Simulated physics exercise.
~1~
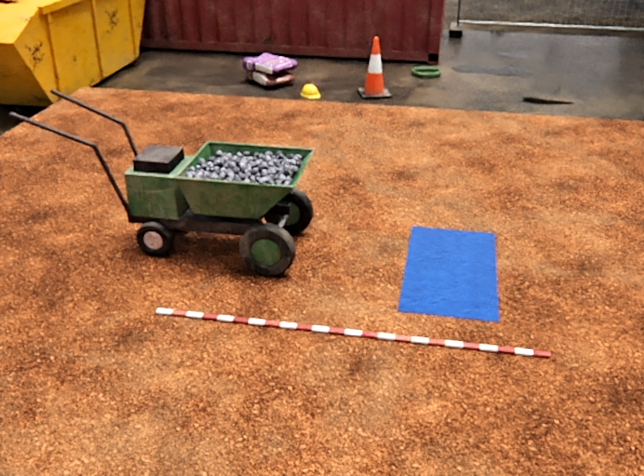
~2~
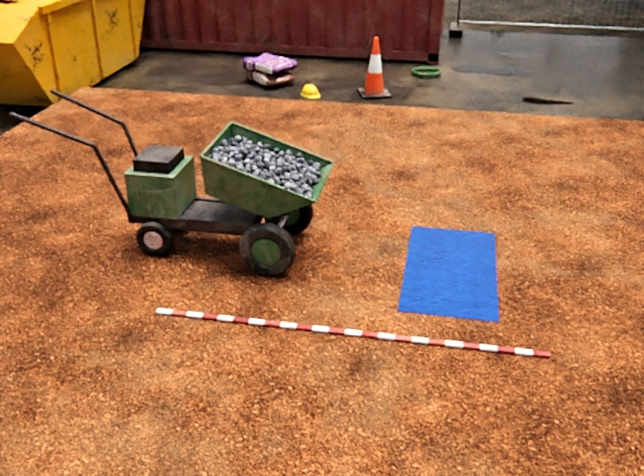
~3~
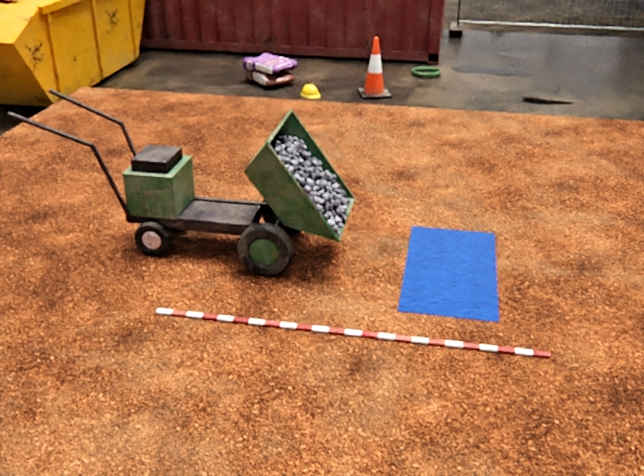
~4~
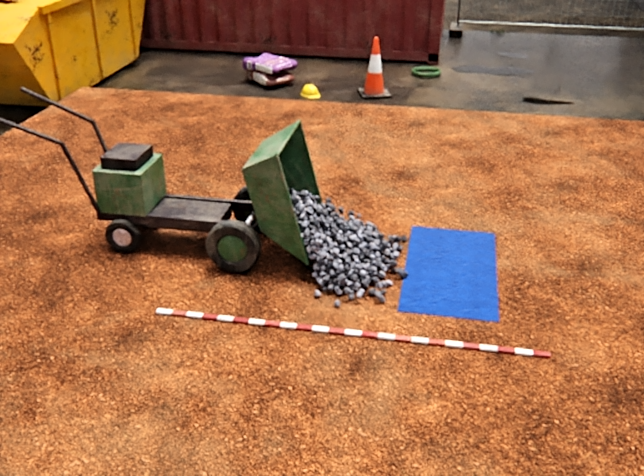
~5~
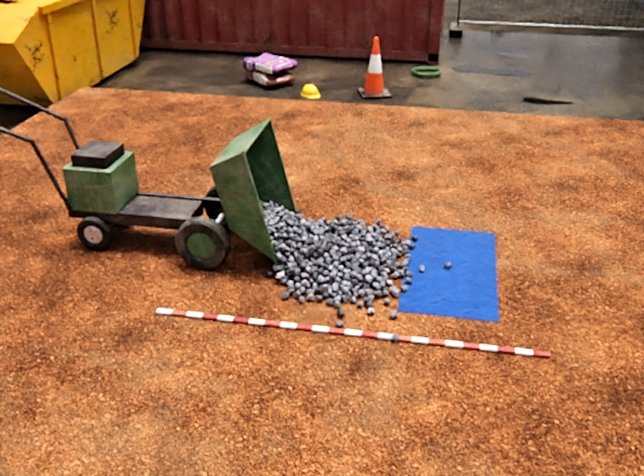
The footage shows a green barrow of grey stones tipping its tray steeply to the right, then rolling back left as the stones pour onto brown ground, ending in a spread heap beside a blue sheet, with only a few stones on it and some still in the raised tray.
